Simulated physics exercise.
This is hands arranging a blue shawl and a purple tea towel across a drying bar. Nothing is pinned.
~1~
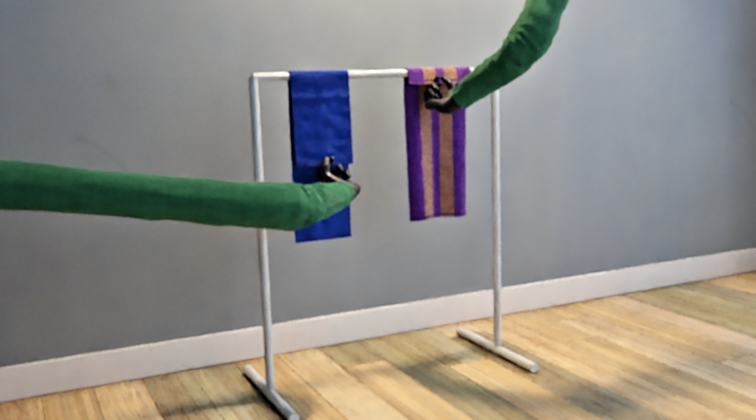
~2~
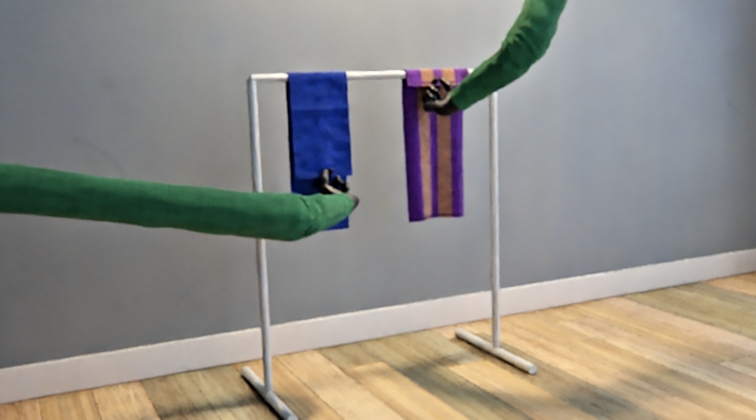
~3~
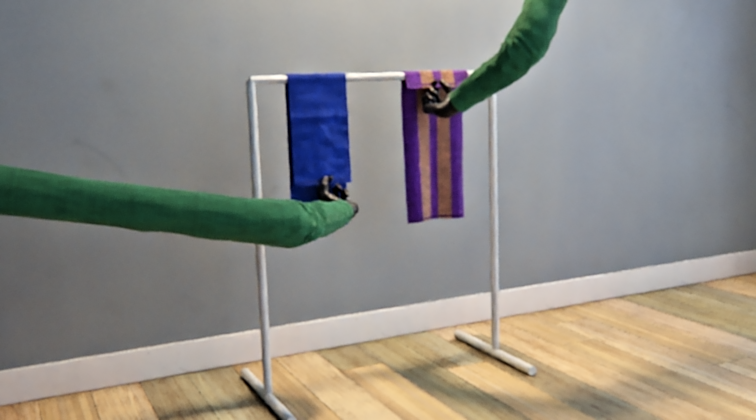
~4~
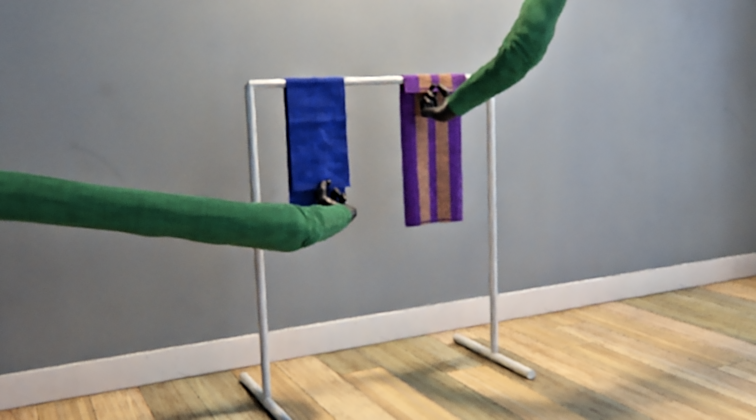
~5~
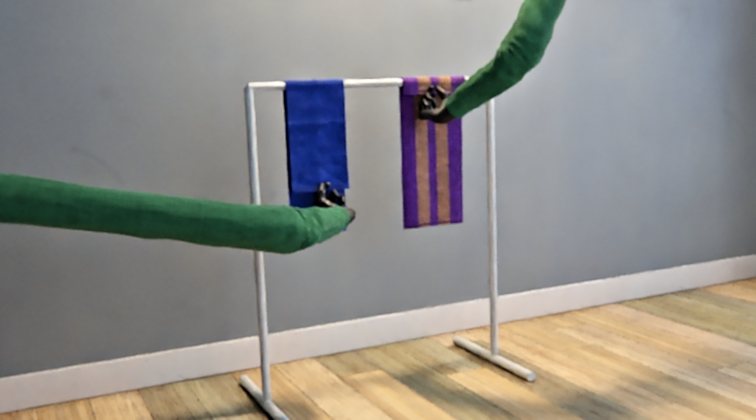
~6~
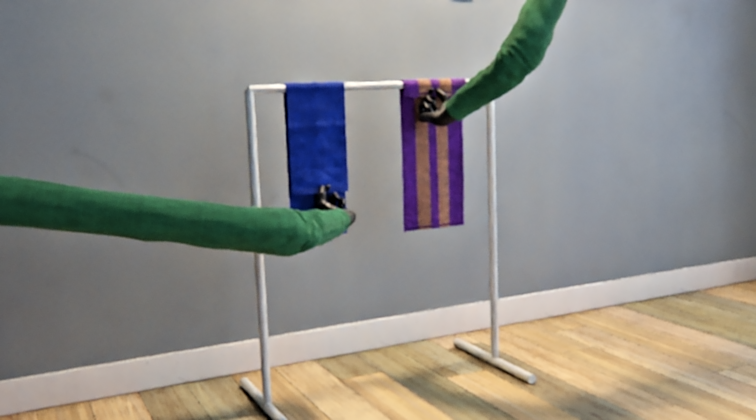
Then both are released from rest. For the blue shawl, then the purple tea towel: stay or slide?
As it turns out, the blue shawl hangs there; the purple tea towel is pulled off by its long side.
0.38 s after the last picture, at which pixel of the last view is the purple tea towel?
At about (434, 191).
Then, 0.38 s later than the last view, shawl at rest on the rail; tea towel clear of the rail and dropping near (434, 191).
Then, 0.62 s later than the last view, shawl at rest on the rail; tea towel clear of the rail and dropping near (439, 349).
Then, 0.90 s later than the last view, shawl at rest on the rail; tea towel in a heap on the floor near (439, 374).
Finally, shawl at rest on the rail; tea towel in a heap on the floor near (439, 374). The blue shawl keeps its place and the purple tea towel slides off.
